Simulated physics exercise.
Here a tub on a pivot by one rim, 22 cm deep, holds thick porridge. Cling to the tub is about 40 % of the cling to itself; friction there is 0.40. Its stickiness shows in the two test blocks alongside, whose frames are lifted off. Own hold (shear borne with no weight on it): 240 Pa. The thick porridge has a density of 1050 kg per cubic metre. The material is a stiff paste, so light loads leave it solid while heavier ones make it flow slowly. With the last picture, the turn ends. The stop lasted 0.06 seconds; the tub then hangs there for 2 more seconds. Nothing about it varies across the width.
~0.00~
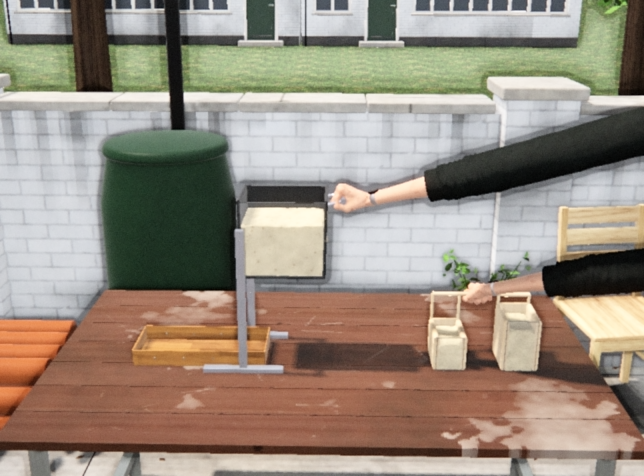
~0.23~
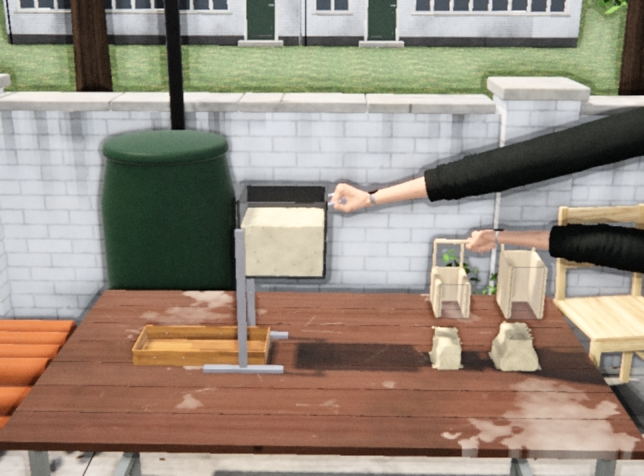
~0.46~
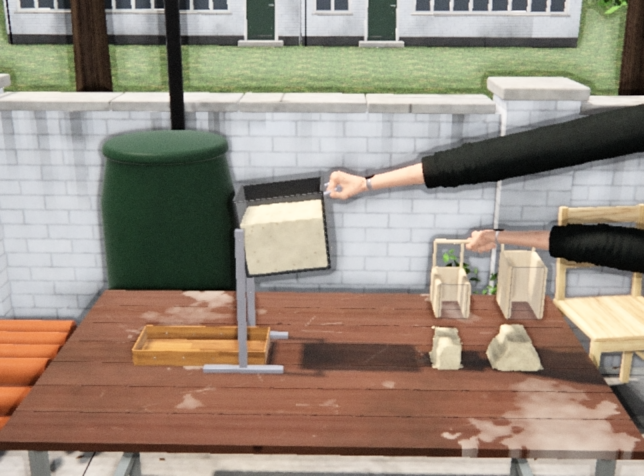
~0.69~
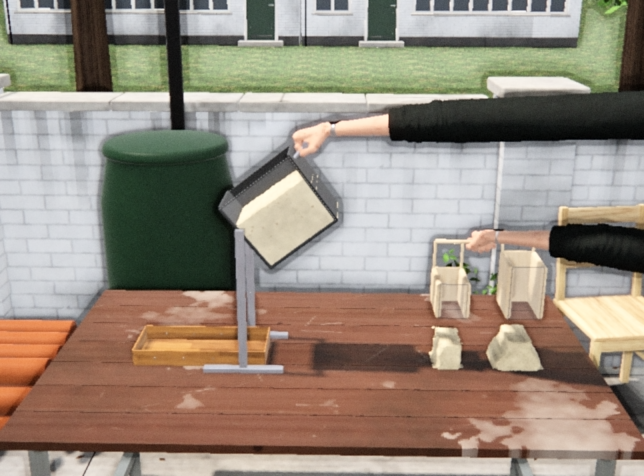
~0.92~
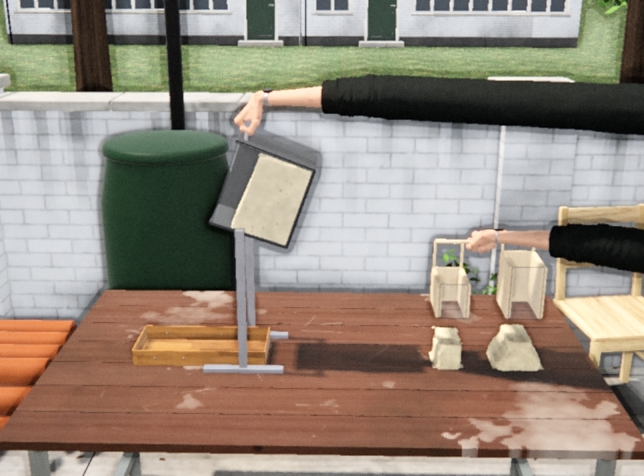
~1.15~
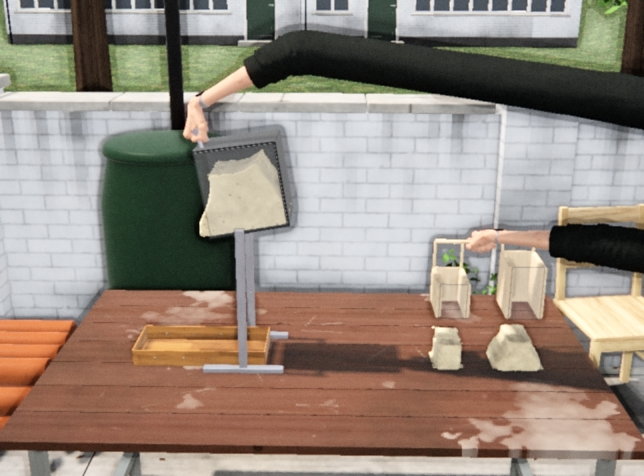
Patio table, one hand lifting moulds off two pale blocks that sag, another swinging a tub of thick mixture up and leftward.
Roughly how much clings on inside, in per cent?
Roughly 27 per cent.
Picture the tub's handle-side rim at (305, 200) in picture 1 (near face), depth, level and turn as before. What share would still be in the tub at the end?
Then about 40 %.
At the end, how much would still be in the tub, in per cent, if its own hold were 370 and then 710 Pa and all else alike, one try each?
Going in order, it's 35 % and then 45 %.
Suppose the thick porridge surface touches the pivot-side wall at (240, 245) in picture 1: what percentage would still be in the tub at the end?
That gives some 45 %.
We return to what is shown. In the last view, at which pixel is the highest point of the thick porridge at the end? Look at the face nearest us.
Looking at the last picture, I'd put it at about (252, 210).
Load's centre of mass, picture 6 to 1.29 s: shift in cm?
About 9 cm.
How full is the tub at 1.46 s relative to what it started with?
Around 35 per cent.
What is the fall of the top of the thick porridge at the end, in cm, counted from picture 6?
13 cm or so.
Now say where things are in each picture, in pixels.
The first picture shows handle-side rim at (324, 203), tilt 0 degrees; highest point of the thick porridge at (256, 225); test blocks 8.8 cm, 14 cm high (left to right).
The second picture shows handle-side rim at (324, 203), tilt 0 degrees; highest point of the thick porridge at (256, 225); test blocks 8.5 cm, 11 cm high (left to right).
The third picture shows handle-side rim at (320, 192), tilt 7 degrees; highest point of the thick porridge at (316, 217); test blocks 8.4 cm, 10.0 cm high (left to right).
The fourth picture shows handle-side rim at (287, 158), tilt 38 degrees; highest point of the thick porridge at (299, 181); test blocks 8.4 cm, 9.9 cm high (left to right).
The fifth picture shows handle-side rim at (237, 144), tilt 70 degrees; highest point of the thick porridge at (260, 158); test blocks 8.4 cm, 9.9 cm high (left to right).
The sixth picture shows handle-side rim at (193, 155), tilt 99 degrees; highest point of the thick porridge at (254, 165); test blocks 8.4 cm, 9.9 cm high (left to right).
By 1.29 s, the tub is at 99 degrees and holds 64 %.
By 1.46 s, the tub is at 99 degrees and holds 37 %.
By 1.63 s, the tub is at 99 degrees and holds 30 %.
By 1.80 s, the tub is at 99 degrees and holds 29 %.
By 3.15 s, at the end, the tub is at 99 degrees and holds 27 %.
